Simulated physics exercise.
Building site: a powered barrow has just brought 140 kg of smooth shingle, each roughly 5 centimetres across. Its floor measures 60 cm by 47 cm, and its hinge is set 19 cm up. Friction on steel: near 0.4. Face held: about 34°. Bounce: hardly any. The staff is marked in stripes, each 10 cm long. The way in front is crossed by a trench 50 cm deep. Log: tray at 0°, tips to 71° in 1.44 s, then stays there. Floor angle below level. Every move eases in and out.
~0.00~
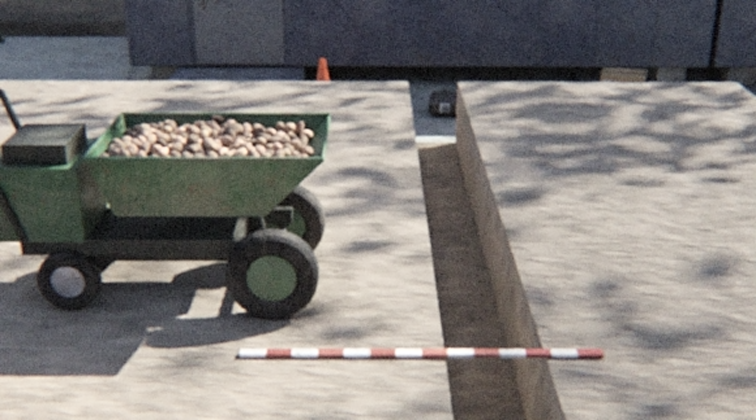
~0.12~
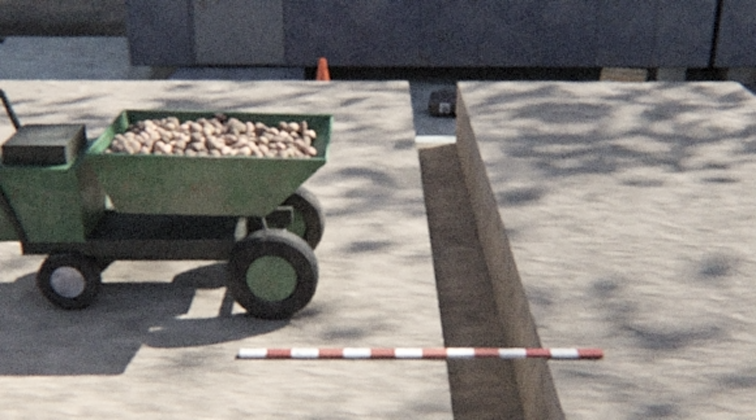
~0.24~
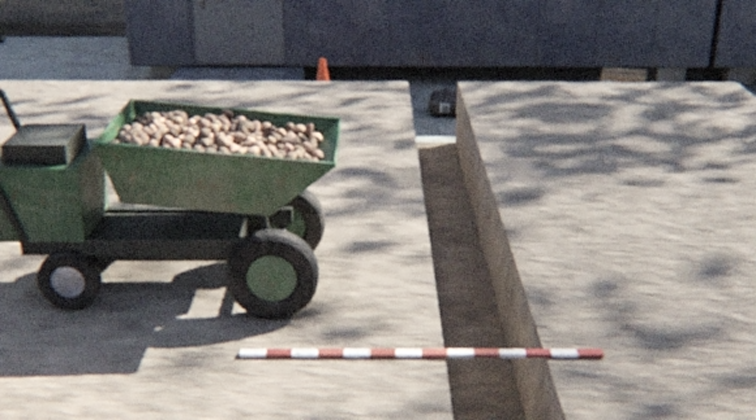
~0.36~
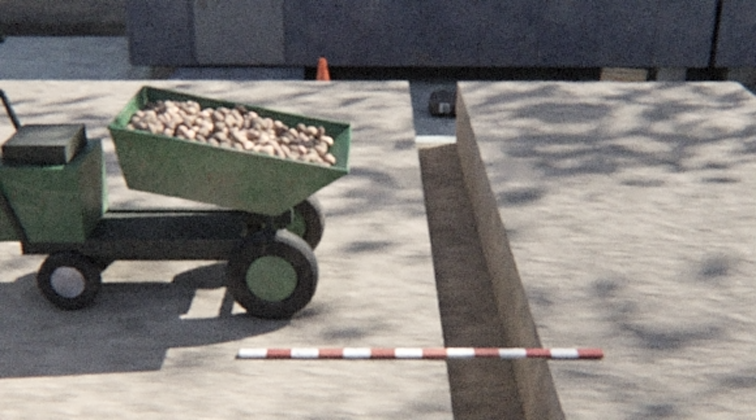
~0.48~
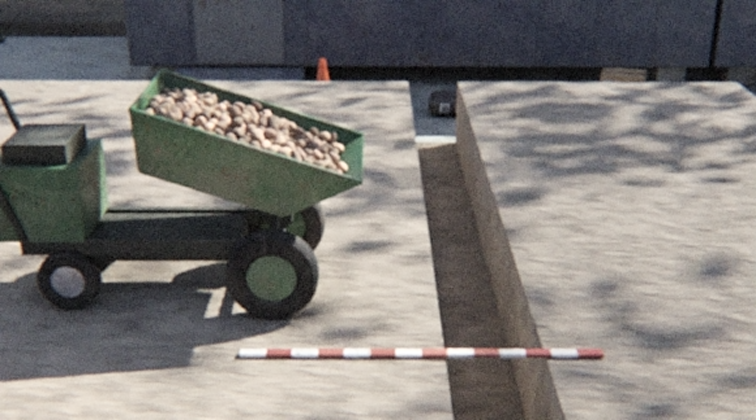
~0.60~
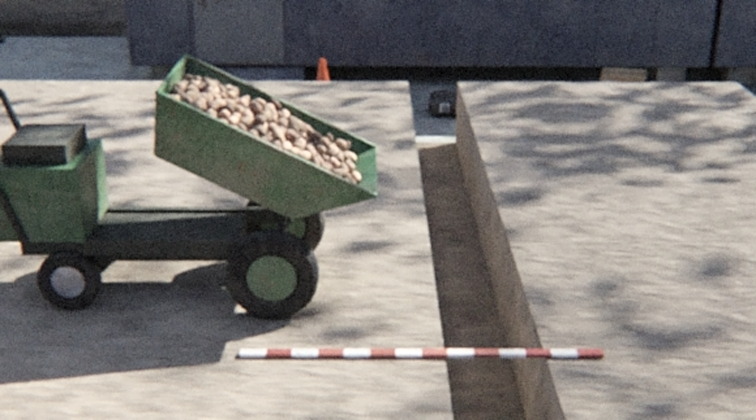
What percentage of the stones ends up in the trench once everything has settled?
About 96 per cent.
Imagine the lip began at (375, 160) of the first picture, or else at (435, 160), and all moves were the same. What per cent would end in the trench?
The first gives about 90 percent and the second about 25 percent.
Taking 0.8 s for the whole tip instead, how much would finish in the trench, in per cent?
With that timing, about 95 per cent.
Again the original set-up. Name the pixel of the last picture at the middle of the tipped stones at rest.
Resting centre: About (478, 366).
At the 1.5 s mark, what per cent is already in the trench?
65 per cent or so by then.
After 1.1 s the floor is at 60°; 96 % in the tray, 4 % short of the trench; the foremost stones are at (437, 254).
After 1.5 s the floor is at 71°; 26 % in the tray, 8 % short of the trench, 66 % in the trench; the foremost stones are at (511, 347).
After 1.9 s the floor is at 71°; 5 % in the tray, 7 % short of the trench, 88 % in the trench; the foremost stones are at (512, 354).
After 3.8 s the floor is at 71°; 0 % in the tray, 4 % short of the trench, 96 % in the trench; the foremost stones are at (511, 348).
